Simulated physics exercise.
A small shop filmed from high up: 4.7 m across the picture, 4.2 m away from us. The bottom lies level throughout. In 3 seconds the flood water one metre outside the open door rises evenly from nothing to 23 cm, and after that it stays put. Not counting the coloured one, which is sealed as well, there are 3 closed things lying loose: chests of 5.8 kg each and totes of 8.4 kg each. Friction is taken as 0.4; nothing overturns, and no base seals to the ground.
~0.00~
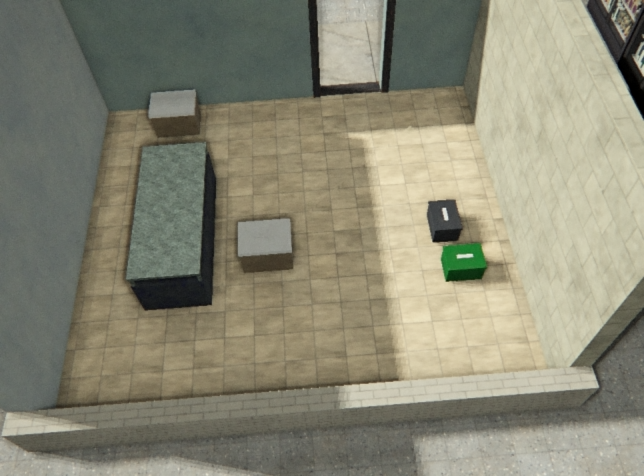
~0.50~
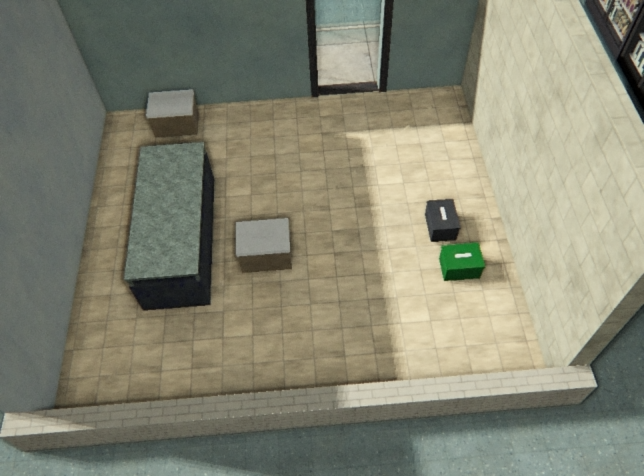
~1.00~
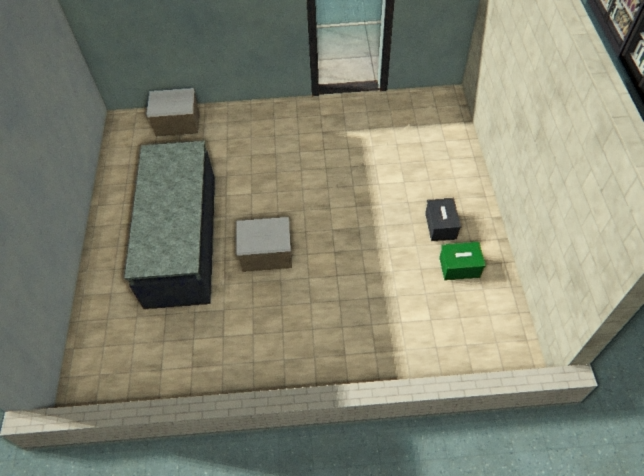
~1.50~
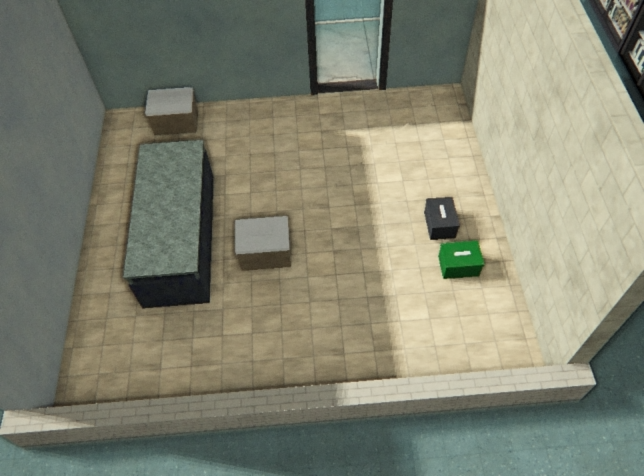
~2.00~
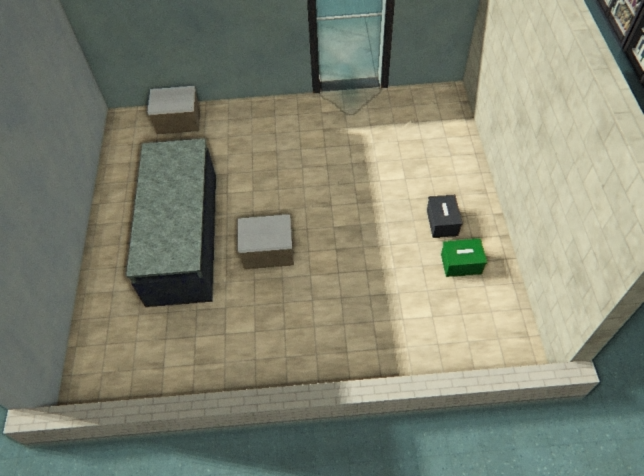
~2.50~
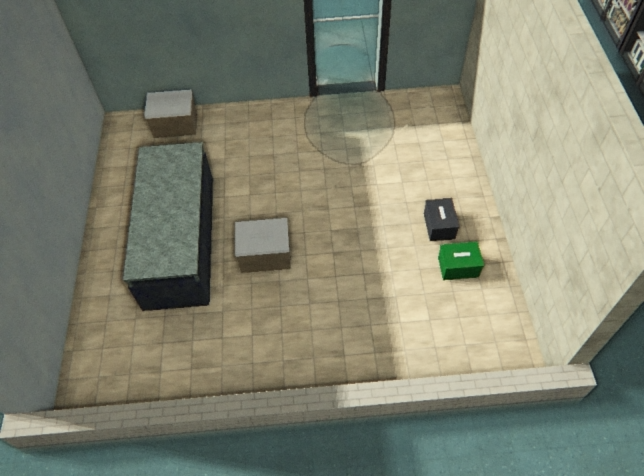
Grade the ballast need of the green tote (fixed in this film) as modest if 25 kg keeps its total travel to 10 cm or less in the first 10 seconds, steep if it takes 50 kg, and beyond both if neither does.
Modest.
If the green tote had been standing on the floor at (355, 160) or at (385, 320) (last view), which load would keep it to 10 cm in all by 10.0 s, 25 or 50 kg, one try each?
At the first spot the lesser mass is plenty, at the second the lesser mass is plenty.
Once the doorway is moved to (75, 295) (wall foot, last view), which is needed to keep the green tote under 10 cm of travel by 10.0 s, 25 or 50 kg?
Moved there, the light choice works.
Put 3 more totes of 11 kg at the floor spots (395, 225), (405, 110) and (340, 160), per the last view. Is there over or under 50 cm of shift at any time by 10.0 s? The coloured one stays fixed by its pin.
Listed in turn, they go over the bar, beneath the bar, over the bar.
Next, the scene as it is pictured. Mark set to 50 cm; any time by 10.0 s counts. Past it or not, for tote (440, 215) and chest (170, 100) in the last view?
Object 1: Not surpassed, object 2: Not surpassed.
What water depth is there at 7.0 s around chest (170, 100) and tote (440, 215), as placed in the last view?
Roughly 0 and 6 cm.
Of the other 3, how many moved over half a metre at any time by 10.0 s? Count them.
The answer here is 1.
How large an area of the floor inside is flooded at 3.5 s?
That flooded area is roughly 5.0 m2.
After 3.5 s the green tote would be 0 cm from its start with 25 kg and 0 cm from its start with 50 kg; 0 cm of water round it then.
After 4.5 s the green tote would be 0 cm from its start with 25 kg and 0 cm from its start with 50 kg; 1 cm of water round it then.
After 7.0 s the green tote would be 0 cm from its start with 25 kg and 0 cm from its start with 50 kg; 4 cm of water round it then.
After 10.0 s the green tote would be 0 cm from its start with 25 kg and 0 cm from its start with 50 kg; 8 cm of water round it then.
